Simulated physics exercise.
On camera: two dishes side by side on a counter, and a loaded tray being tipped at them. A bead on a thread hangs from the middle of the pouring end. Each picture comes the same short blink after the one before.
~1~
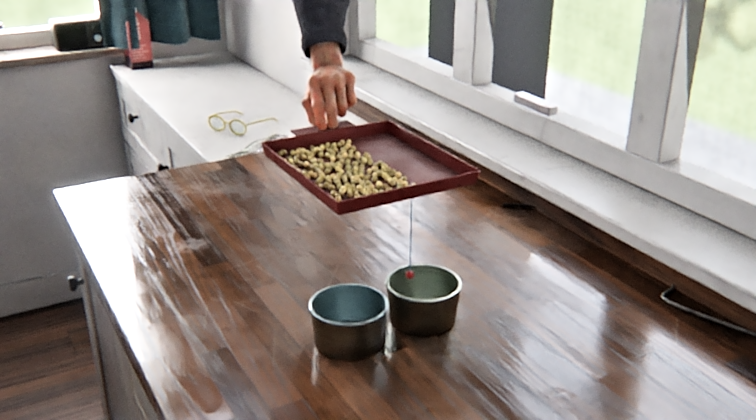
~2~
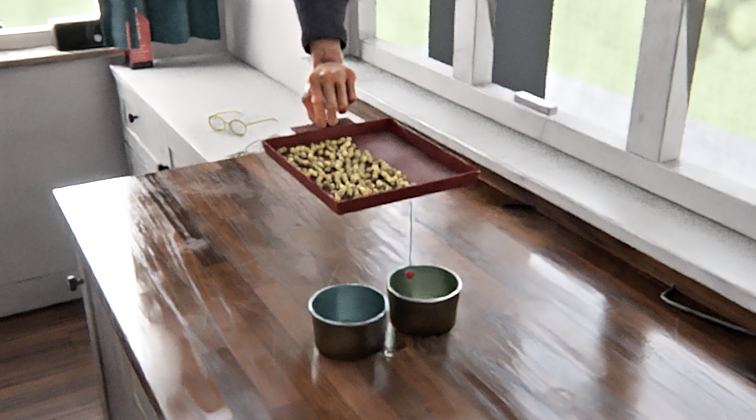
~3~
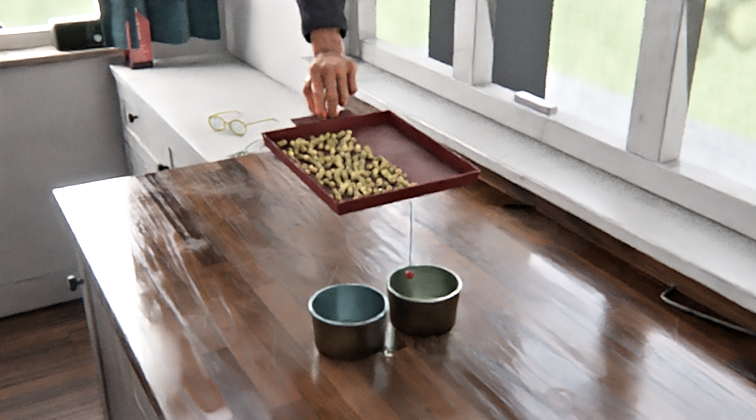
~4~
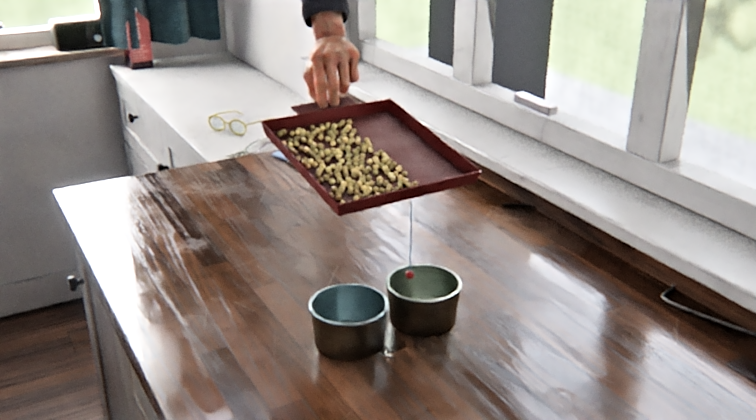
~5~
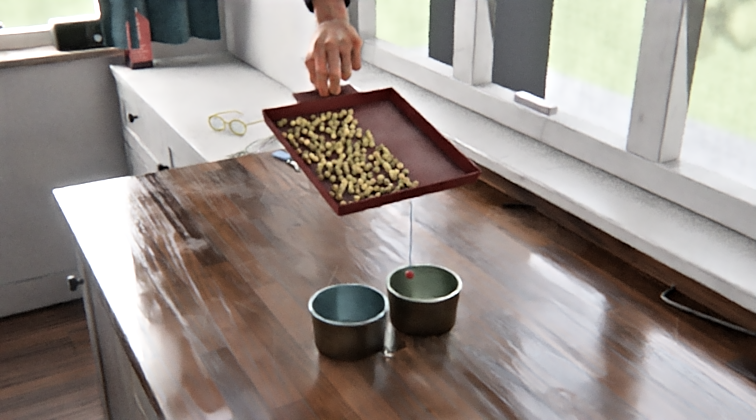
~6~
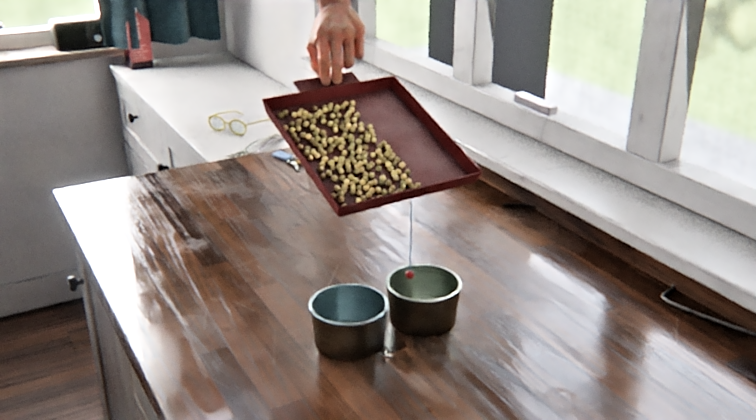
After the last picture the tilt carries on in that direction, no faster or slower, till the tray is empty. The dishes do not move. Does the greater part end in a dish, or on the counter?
The two hold under half of the load.
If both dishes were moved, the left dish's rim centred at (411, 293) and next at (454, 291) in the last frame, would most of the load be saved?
In turn: Less than half; less than half.
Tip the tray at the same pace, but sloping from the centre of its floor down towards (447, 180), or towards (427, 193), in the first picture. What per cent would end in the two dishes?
Roughly 20 per cent, and 20 per cent.
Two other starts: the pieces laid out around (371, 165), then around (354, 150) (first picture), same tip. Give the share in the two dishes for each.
Near 20 % and 30 %.
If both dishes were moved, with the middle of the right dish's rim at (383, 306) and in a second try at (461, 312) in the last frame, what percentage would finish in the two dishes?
The first gives 50 %, the second 50 %.
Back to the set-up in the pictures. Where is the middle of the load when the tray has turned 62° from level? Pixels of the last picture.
At about (380, 187).
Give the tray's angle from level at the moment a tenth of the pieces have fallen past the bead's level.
Near 90 degrees.
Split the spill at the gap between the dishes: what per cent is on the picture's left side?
Roughly 20 in a hundred.
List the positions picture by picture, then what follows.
The first picture shows corners of the pouring end near (339, 201) and (476, 170), level; middle of the load near (350, 172), soya beans; left dish near (367, 337); right dish near (443, 313); bead on its thread near (410, 275).
The second picture shows corners of the pouring end near (339, 201) and (476, 170), level; middle of the load near (350, 170).
The third picture shows corners of the pouring end near (339, 201) and (477, 170), tipped barely, level across its low end; middle of the load near (350, 167).
The fourth picture shows corners of the pouring end near (339, 202) and (477, 170), tipped a little, level across its low end; middle of the load near (350, 161).
The fifth picture shows corners of the pouring end near (340, 204) and (478, 170), tipped a little, level across its low end; middle of the load near (351, 157).
The sixth picture shows corners of the pouring end near (340, 205) and (479, 171), tipped clearly, level across its low end; middle of the load near (353, 153), near half on the move; left dish near (367, 337); right dish near (443, 313).
Shortly afterwards, tray tipped steeply; all but a few on the tray; only a few outside both; a little in the air.
Next, tray tipped right over; near a third on the tray; a little in the left dish; only a few in the right dish; near a quarter outside both; near a third in the air.
Some moments later, tray tipped past a quarter turn; near a quarter in the left dish; a little in the right dish; the bulk outside both.
In the end, tray tipped past a quarter turn; near a quarter in the left dish; a little in the right dish; the bulk outside both.
